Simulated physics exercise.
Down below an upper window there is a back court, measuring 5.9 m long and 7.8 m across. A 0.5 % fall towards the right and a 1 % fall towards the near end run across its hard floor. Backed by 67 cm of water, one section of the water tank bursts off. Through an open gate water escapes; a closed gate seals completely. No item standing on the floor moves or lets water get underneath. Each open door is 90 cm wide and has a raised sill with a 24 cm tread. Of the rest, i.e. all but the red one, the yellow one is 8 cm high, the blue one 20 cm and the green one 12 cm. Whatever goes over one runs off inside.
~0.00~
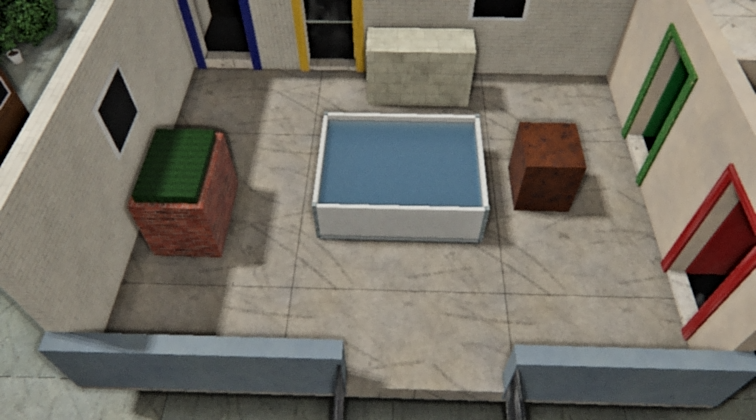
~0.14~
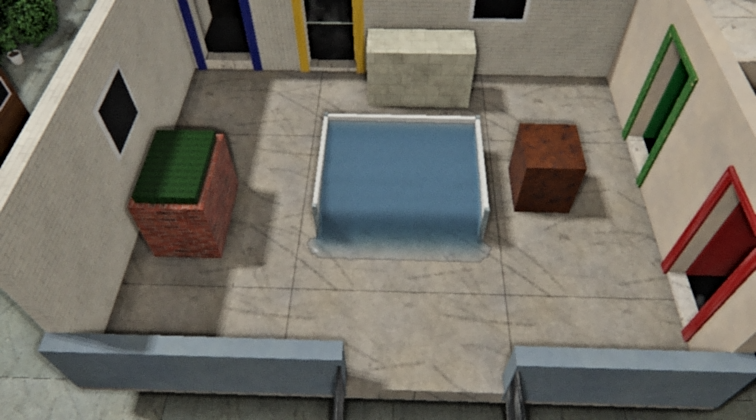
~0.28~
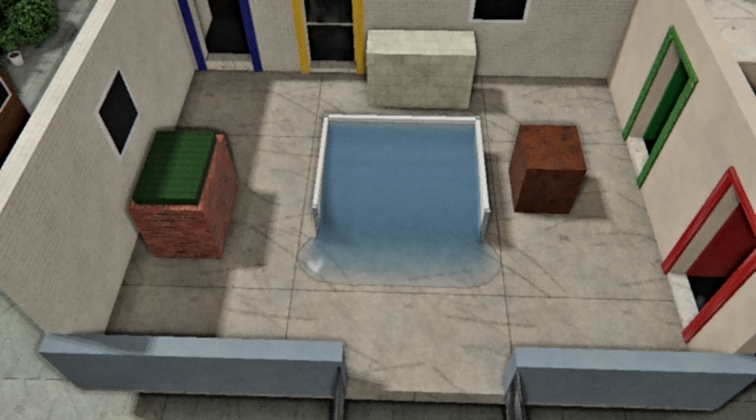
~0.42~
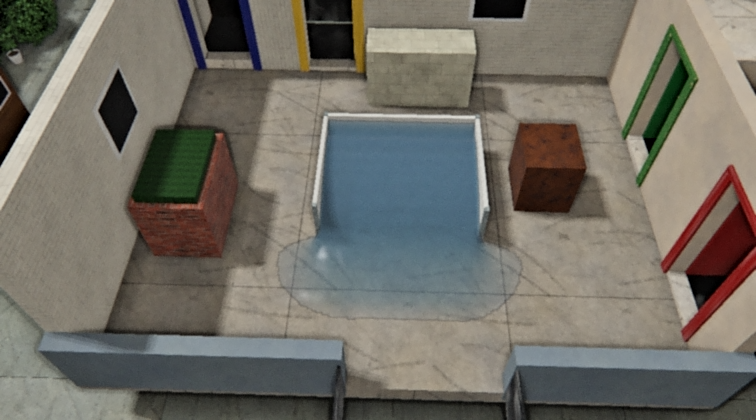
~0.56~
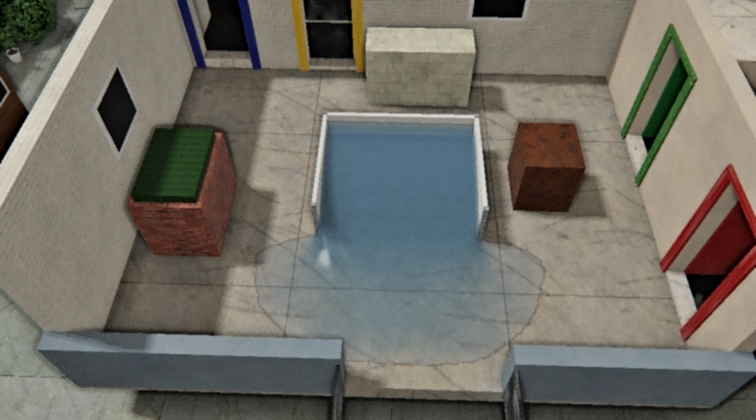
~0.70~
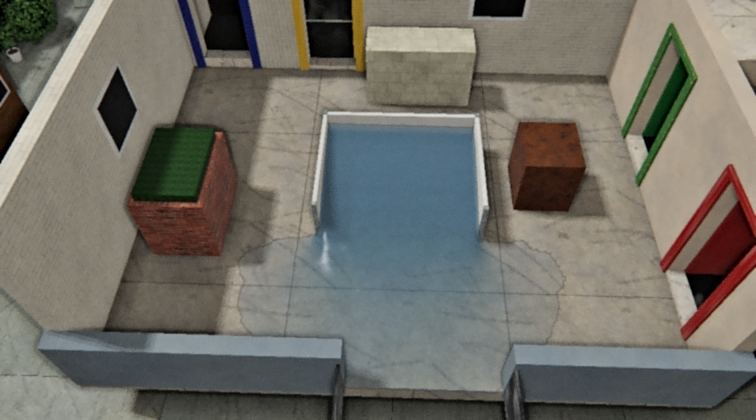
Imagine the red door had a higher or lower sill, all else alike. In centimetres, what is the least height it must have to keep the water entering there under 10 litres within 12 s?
8 cm.
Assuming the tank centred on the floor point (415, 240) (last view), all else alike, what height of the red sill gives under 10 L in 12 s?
I'd put it at close to 8.0 cm.
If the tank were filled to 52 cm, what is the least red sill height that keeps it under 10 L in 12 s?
Then roughly 5.5 cm.
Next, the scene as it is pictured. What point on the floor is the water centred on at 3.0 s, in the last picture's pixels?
Around (378, 278).
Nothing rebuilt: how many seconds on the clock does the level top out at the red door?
3.2 s.
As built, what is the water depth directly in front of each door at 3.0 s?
Centimetres: Yellow = 0, blue = 0, green = 0, red = 11.
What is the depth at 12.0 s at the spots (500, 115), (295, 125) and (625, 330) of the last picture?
Going through the spots in order gives 3, 2 and 5 centimetres.
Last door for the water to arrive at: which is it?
Last in order comes the yellow door.
After 1.4 s water covers 25 % of the floor, deepest (36 cm) near (329, 367); it has not reached the red door.
After 3.0 s water covers 35 % of the floor, deepest (26 cm) near (108, 360); 11 cm at the red door, 1 litre in over its 7 cm sill.
After 12.0 s water covers 90 % of the floor, deepest (8 cm) near (666, 378); 5 cm at the red door, 15 litres in over its 7 cm sill.
At the red door as built, the water arrived by 2.3 s and peaked near 11 cm at 3.2 s.
With a sill of 7 cm, 15 litres would have come in within the 12 s; with 9.5 cm, 5 litres. So under 10 litres takes about 8 cm.
